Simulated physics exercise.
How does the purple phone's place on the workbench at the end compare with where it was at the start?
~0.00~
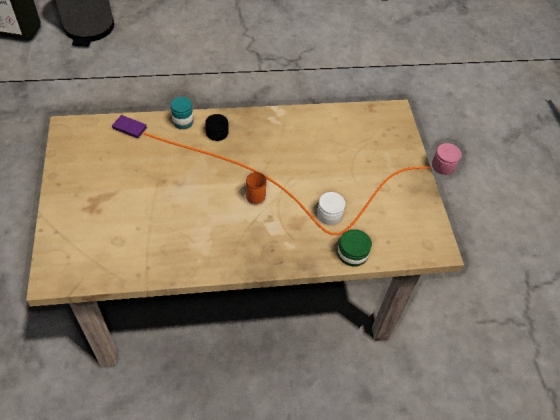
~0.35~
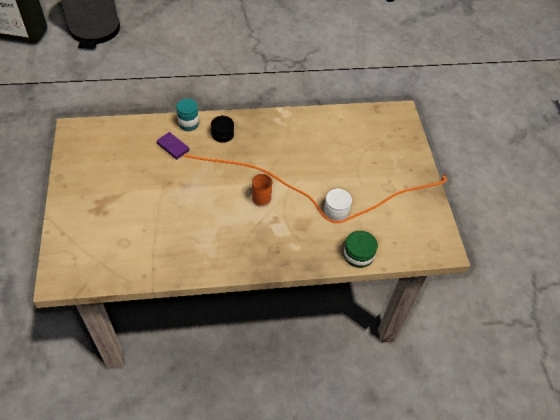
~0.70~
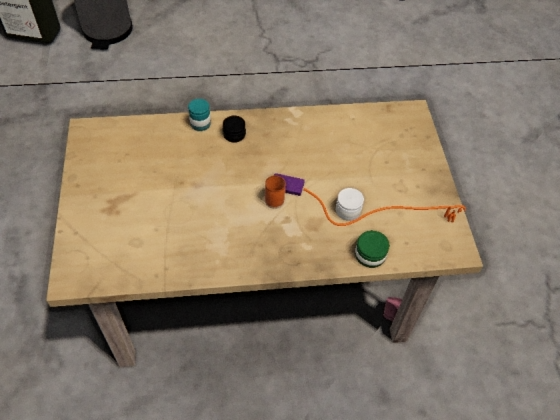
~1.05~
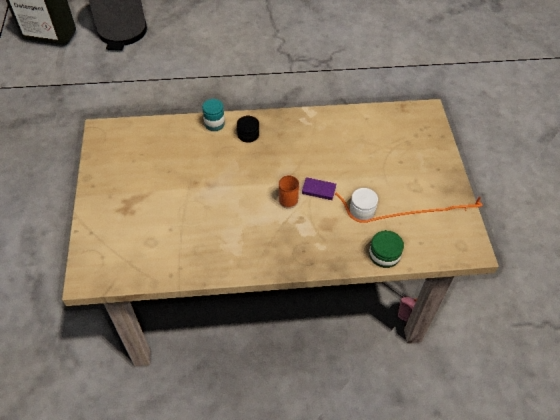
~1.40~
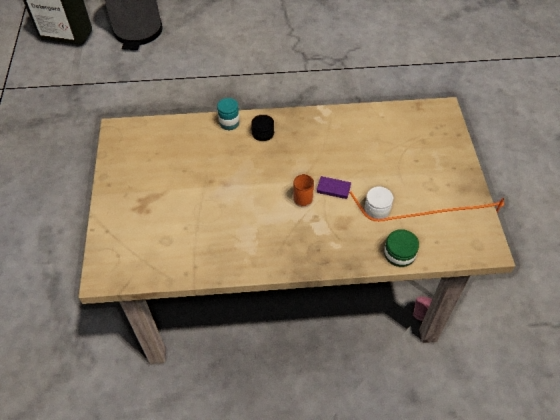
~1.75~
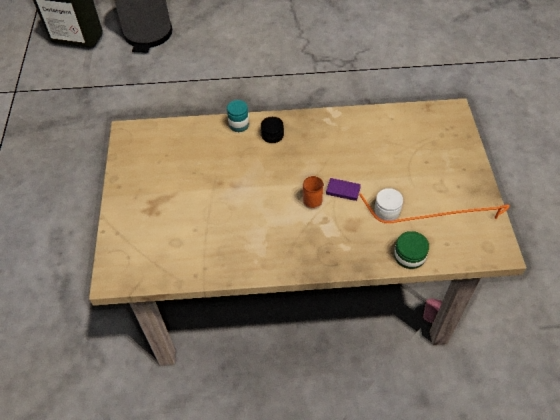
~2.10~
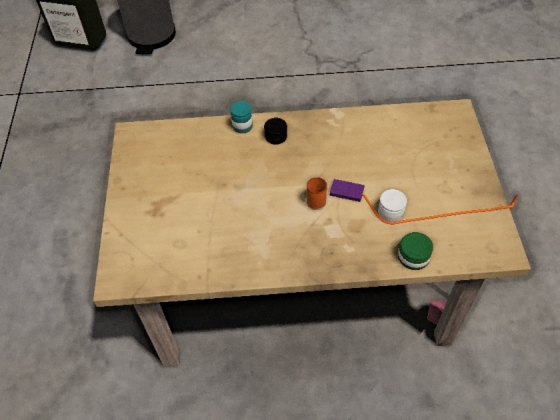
It began near the top left corner, to the left of the teal tin, and ended much farther right and lower down, between the orange mug and the white tin.
On a wooden workbench, a pink speaker dropped off the right side and pulled an orange cable after it, dragging a purple phone across the top until it came to rest between the orange mug and the white tin, the cable still hanging over the edge.
